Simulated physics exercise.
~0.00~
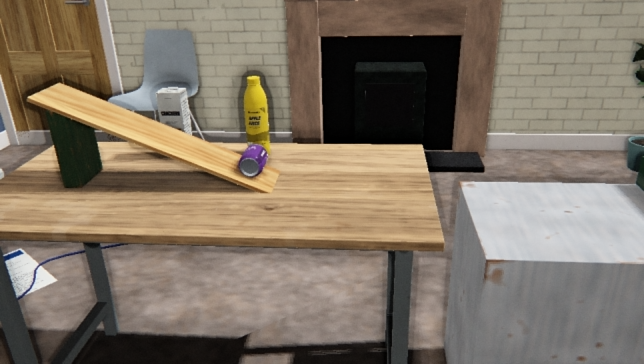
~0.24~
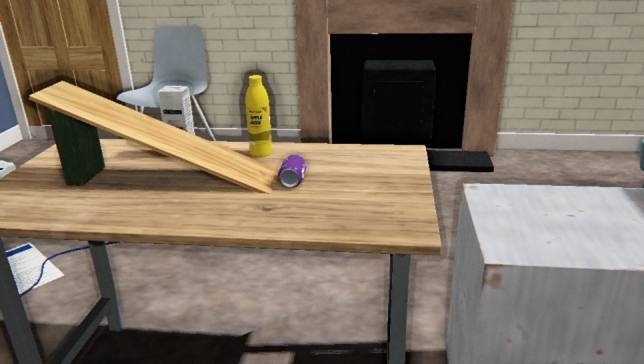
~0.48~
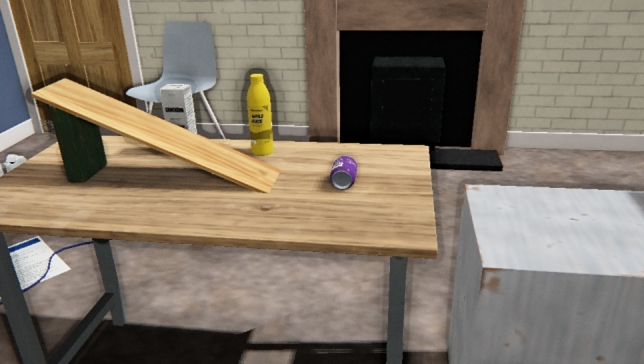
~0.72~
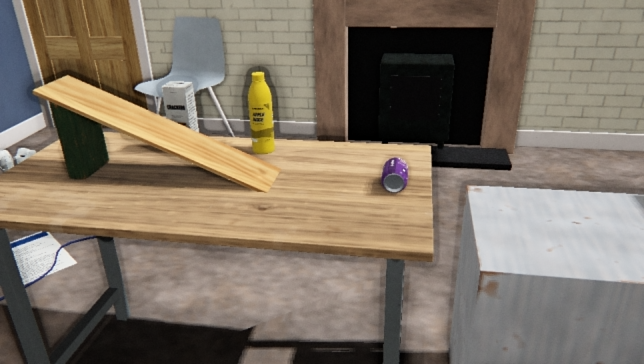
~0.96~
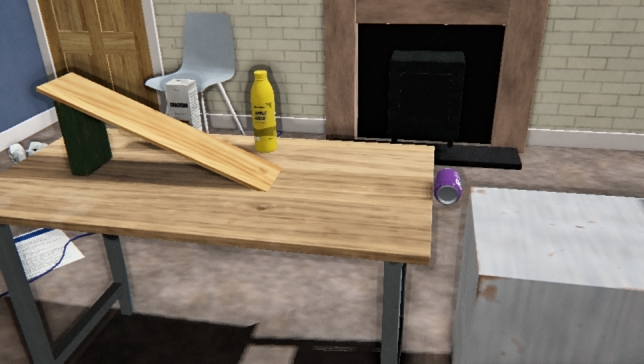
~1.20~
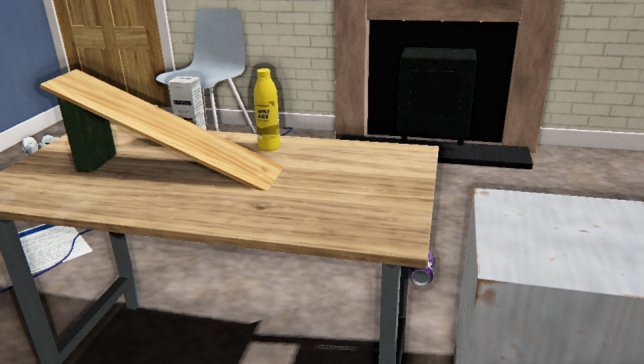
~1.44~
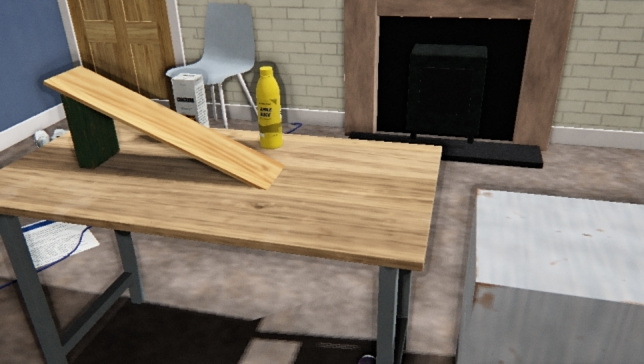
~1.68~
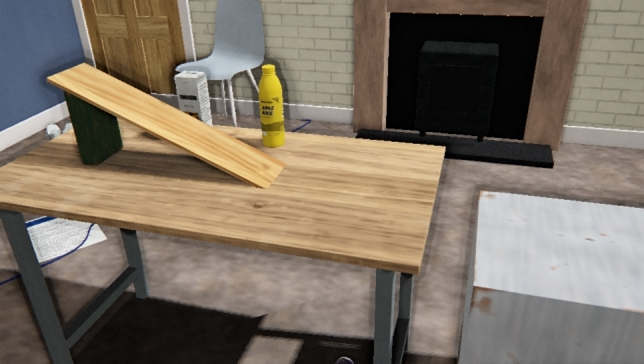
In a brick-walled room, a purple can rolling right off a wooden table and dropping into the gap before a pale cabinet.
